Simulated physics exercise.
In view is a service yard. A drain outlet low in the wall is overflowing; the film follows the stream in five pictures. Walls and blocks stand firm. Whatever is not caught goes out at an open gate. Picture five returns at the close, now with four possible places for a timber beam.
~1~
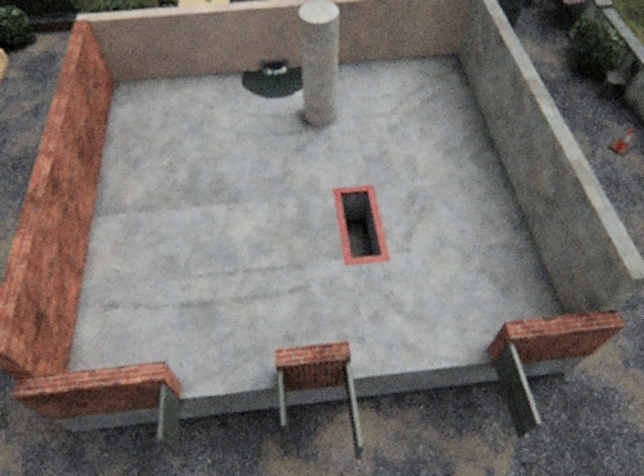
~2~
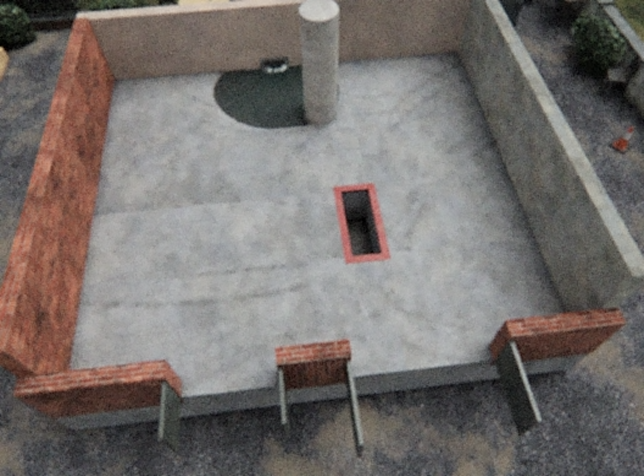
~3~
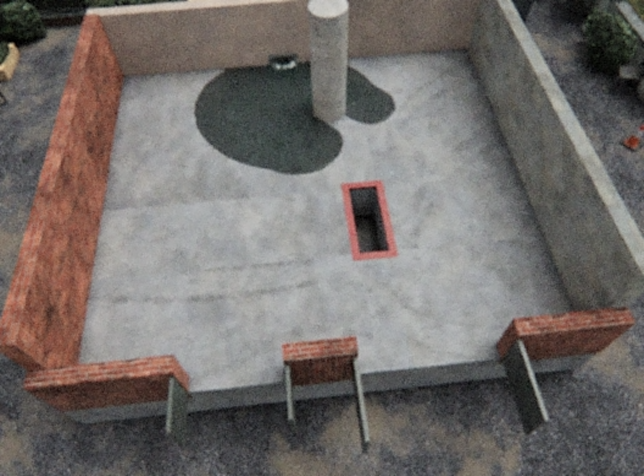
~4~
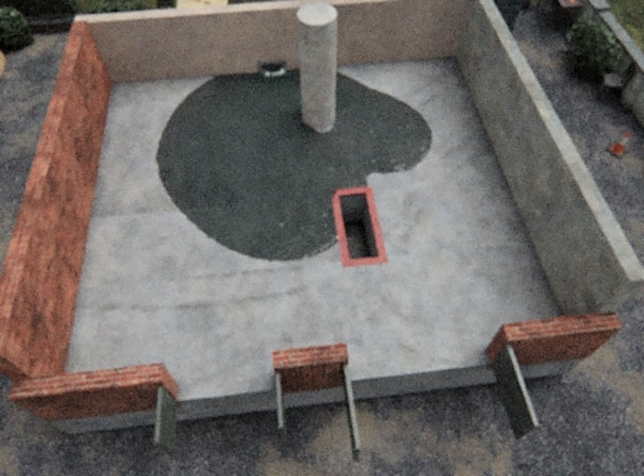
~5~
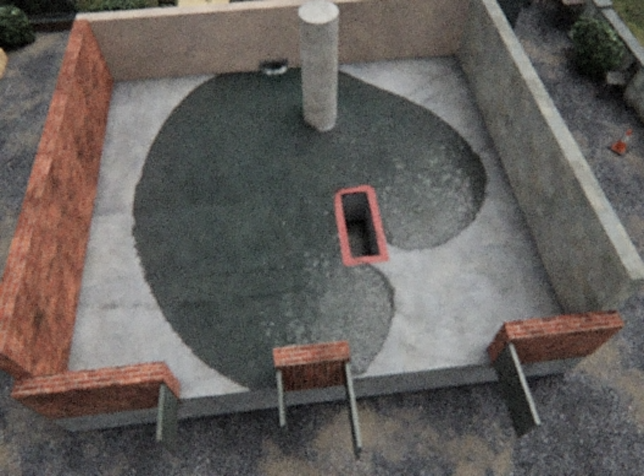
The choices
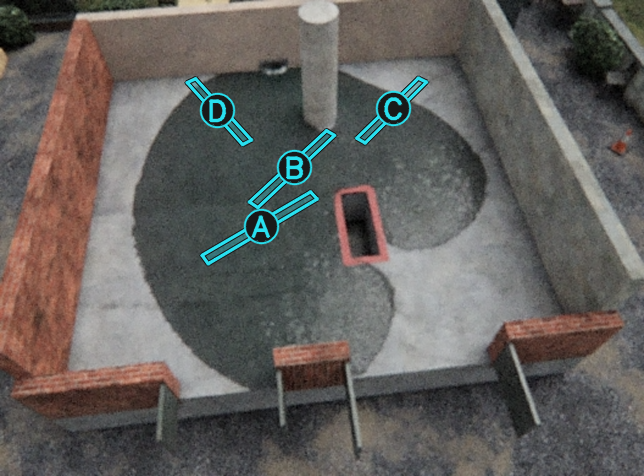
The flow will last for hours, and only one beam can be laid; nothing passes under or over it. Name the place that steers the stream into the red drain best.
It is D.
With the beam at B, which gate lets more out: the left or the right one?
More leaves on the left.
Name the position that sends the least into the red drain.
B.
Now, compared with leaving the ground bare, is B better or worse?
It is worse.
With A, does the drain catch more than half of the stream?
No, it does not.
In cyan, A from (205, 259) to (313, 195); B from (253, 204) to (330, 133); C from (360, 140) to (422, 80); D from (191, 80) to (247, 142).
For position A, about 23 % of the stream goes into the red drain, about 77 % out by the gates.
For position B, about 6 % of the stream goes into the red drain, about 94 % out by the gates.
For position C, about 23 % of the stream goes into the red drain, about 74 % out by the gates.
For position D, about 34 % of the stream goes into the red drain, about 65 % out by the gates.
